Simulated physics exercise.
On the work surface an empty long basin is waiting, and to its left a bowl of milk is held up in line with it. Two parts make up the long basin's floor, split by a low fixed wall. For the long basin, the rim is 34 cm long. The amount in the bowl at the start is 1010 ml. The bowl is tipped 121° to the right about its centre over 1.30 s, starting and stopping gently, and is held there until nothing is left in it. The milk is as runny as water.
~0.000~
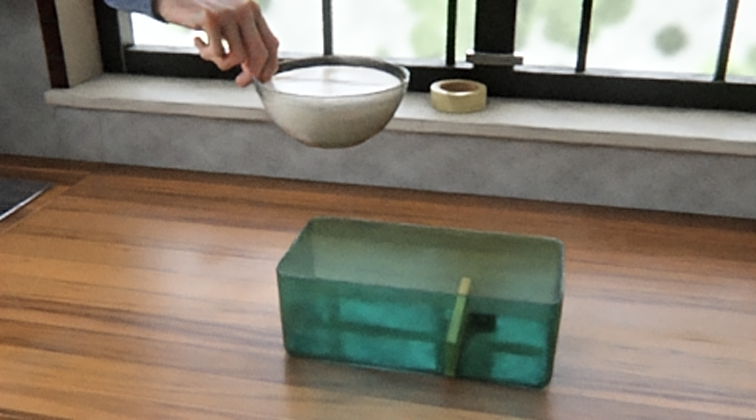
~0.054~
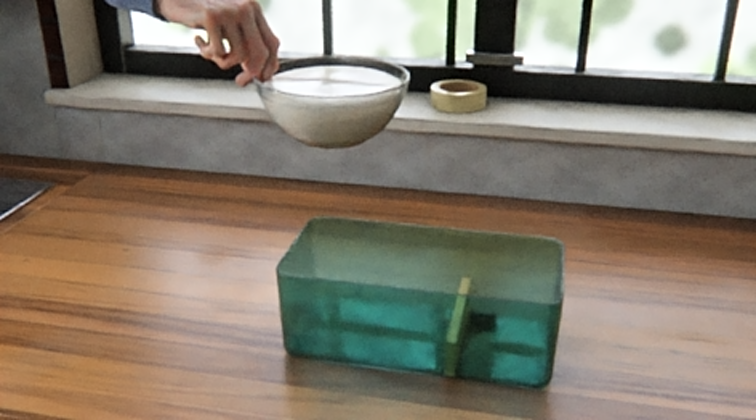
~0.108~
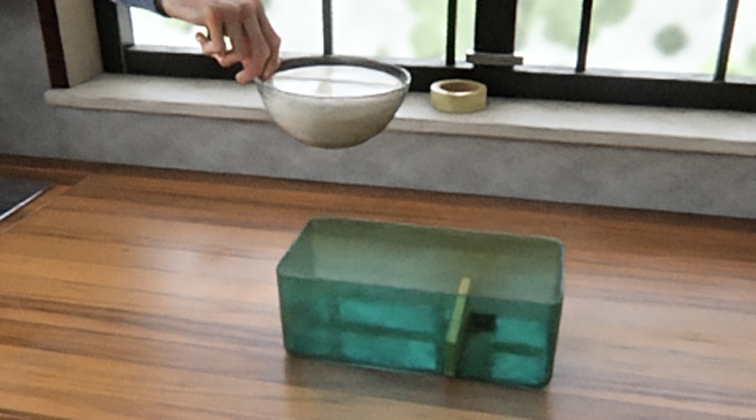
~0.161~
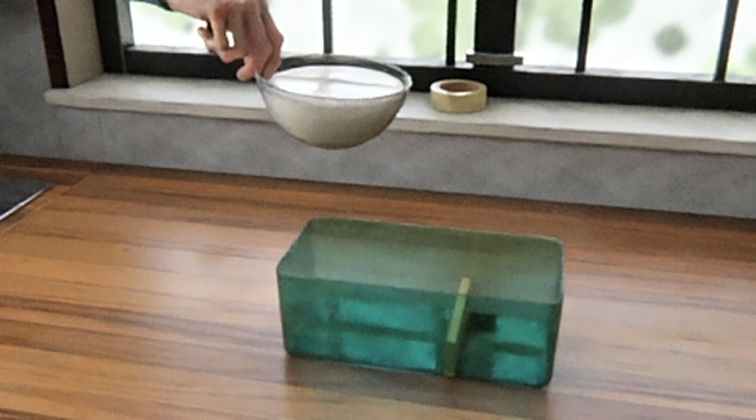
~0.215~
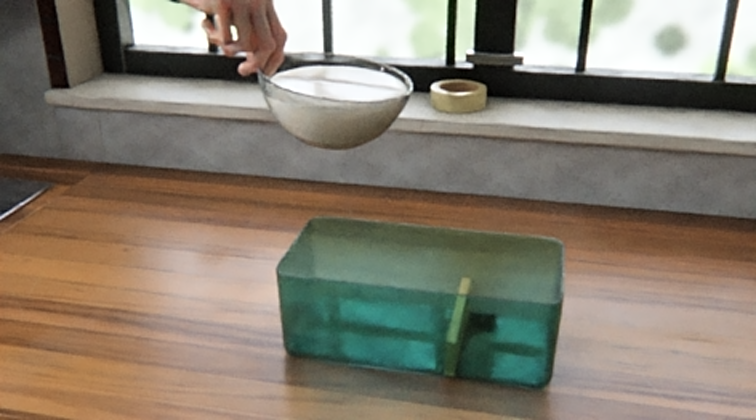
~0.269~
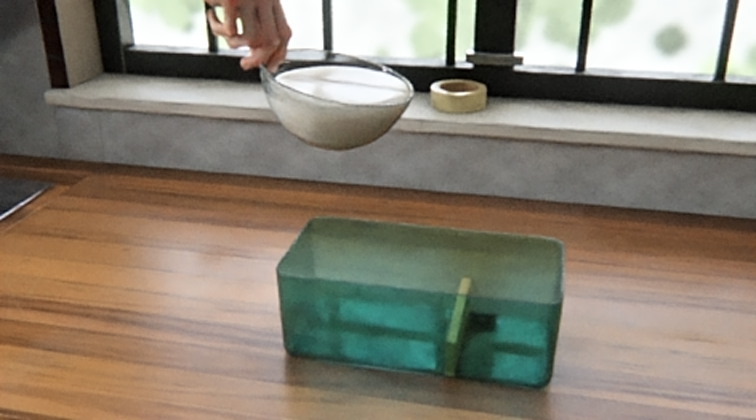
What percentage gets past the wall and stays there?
About 56 per cent.
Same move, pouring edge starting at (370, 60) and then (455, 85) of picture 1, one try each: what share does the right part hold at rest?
Some 15 and 75 per cent, in that order.
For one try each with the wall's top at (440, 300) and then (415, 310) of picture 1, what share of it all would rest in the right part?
Respectively close to 75 and 85 %.
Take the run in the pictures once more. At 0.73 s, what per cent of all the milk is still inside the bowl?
Near 28 in a hundred.
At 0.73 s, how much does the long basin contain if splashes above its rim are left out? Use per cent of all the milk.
Roughly 30 percent.
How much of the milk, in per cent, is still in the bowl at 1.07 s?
Around 0 in a hundred.
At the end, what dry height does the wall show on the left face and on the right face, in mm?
It's around 36 mm on the left side and around 18 mm on the right side.
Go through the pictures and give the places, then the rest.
In the first frame, it leans 0°; its right rim is at (407, 81); the milk meets the walls at (265, 79) and (404, 88); the long basin's rim runs from (294, 244) to (563, 272); the wall's top is at (459, 308).
In the second frame, it leans 1°; its right rim is at (407, 82); the milk meets the walls at (266, 79) and (404, 89).
In the third frame, it leans 2°; its right rim is at (408, 84); the milk meets the walls at (266, 79) and (404, 90).
In the fourth frame, it leans 5°; its right rim is at (409, 87); the milk meets the walls at (268, 78) and (405, 91).
In the fifth frame, it leans 8°; its right rim is at (410, 92); the milk meets the walls at (270, 77) and (408, 92).
In the sixth frame, it leans 12°; its right rim is at (411, 98); the milk meets the walls at (273, 78) and (411, 93).
Then, 0.73 s in, the tilt is 72° and 27 per cent is still to pour, 6 is left of the wall and 25 right of it.
Then, 1.07 s in, the tilt is 111° and 0 per cent is still to pour, 42 is left of the wall and 56 right of it.
Then, 1.42 s in, the tilt is 121° and 0 per cent is still to pour, 43 is left of the wall and 56 right of it.
Then, 1.80 s in, the tilt is 121° and 0 per cent is still to pour, 43 is left of the wall and 56 right of it.
Finally, 43 per cent lies left of the wall, 56 right of it and 1 outside.
